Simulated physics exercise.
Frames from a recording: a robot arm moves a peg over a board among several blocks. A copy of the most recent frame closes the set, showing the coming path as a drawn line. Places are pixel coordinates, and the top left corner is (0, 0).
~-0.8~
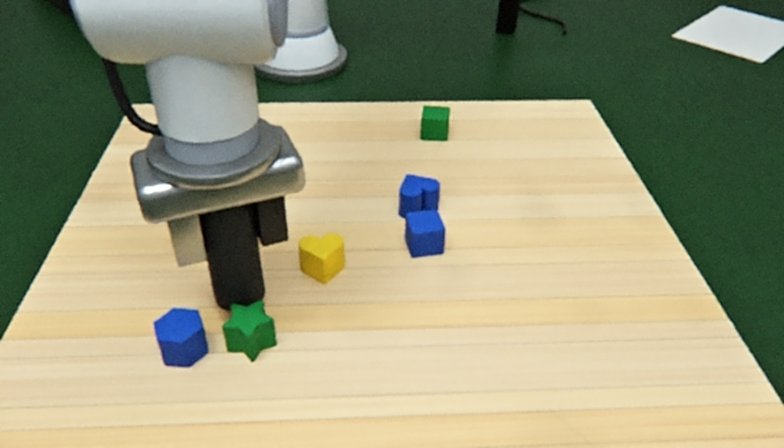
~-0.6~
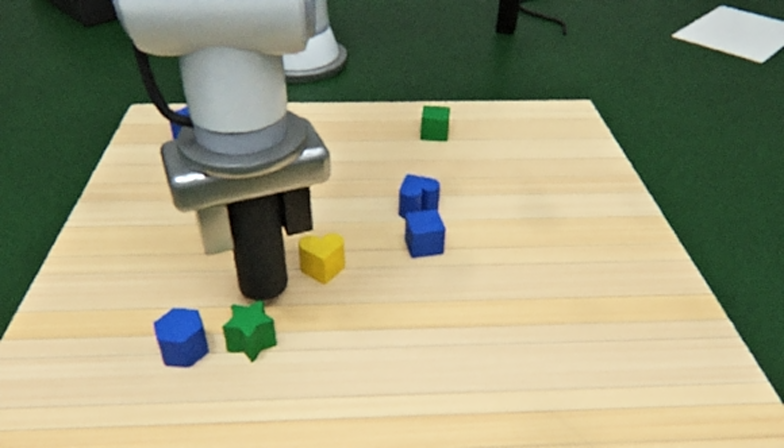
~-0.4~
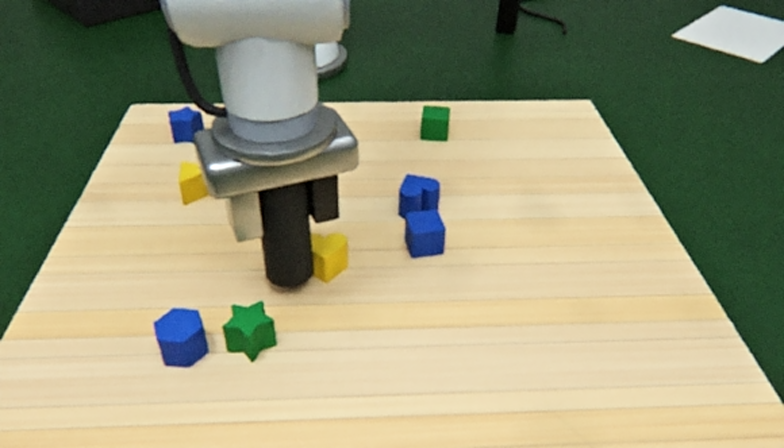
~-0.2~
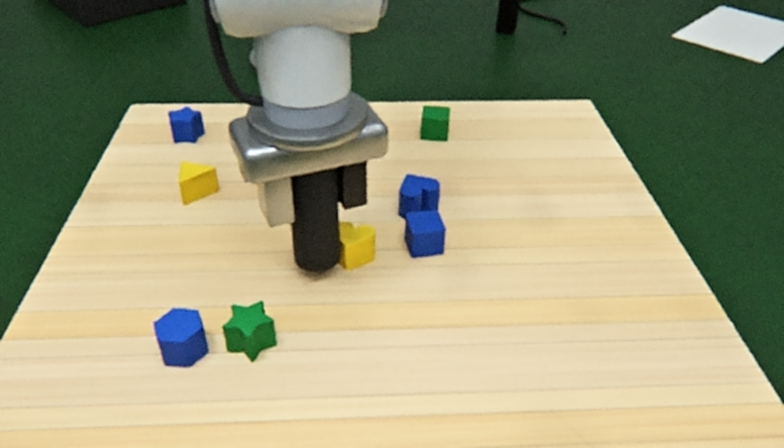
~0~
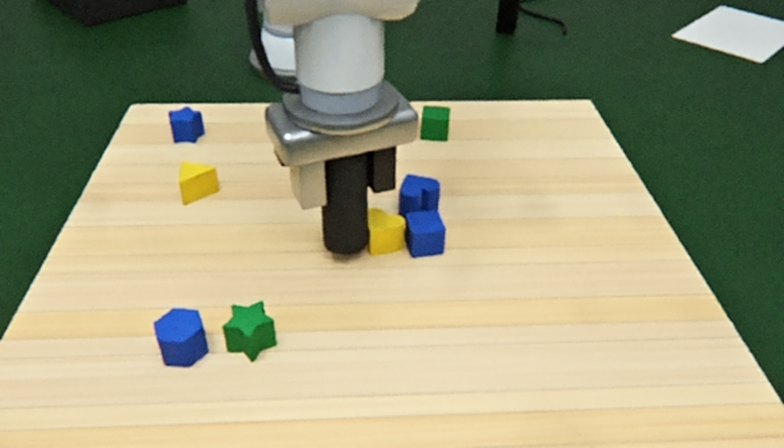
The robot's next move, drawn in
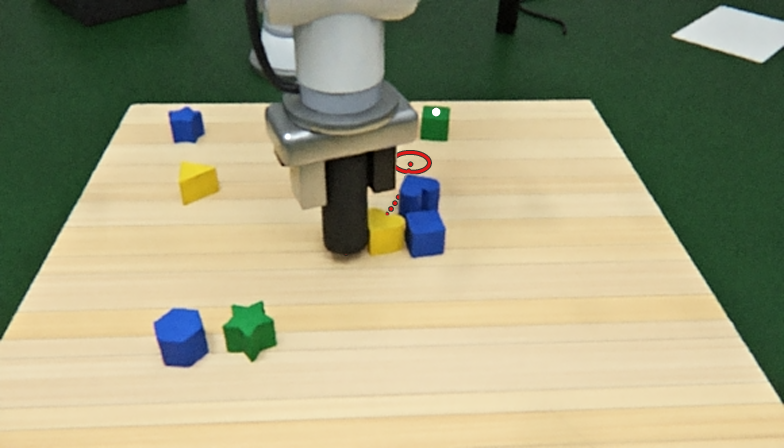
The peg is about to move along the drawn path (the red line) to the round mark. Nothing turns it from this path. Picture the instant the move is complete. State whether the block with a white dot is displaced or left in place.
The answer is that it remains undisturbed.
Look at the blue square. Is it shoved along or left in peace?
The push reaches it.
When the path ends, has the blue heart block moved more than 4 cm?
No.
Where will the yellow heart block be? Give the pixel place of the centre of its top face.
At roughly (421, 201).
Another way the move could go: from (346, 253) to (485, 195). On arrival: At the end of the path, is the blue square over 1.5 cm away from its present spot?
The answer is yes.
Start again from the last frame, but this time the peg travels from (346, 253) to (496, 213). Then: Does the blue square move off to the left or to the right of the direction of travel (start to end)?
It heads right.
The drawn path runs from (346, 253) by way of (381, 222) and (402, 191) to (411, 162); the dot is on the green square.
What follows on the original path. One third of the way, peg at (381, 210); yellow heart block at (417, 202), turned 25° clockwise; blue heart block at (427, 179), turned 20° anticlockwise; blue square at (446, 219), turned 55° clockwise.
Two thirds of the way, peg at (402, 179); yellow heart block at (421, 201), turned 35° clockwise; blue heart block at (438, 174); blue square at (447, 220), turned 60° clockwise.
At the end, peg at (412, 151); yellow heart block at (421, 201), turned 35° clockwise; blue heart block at (438, 174); blue square at (447, 220), turned 60° clockwise; green square not moved.
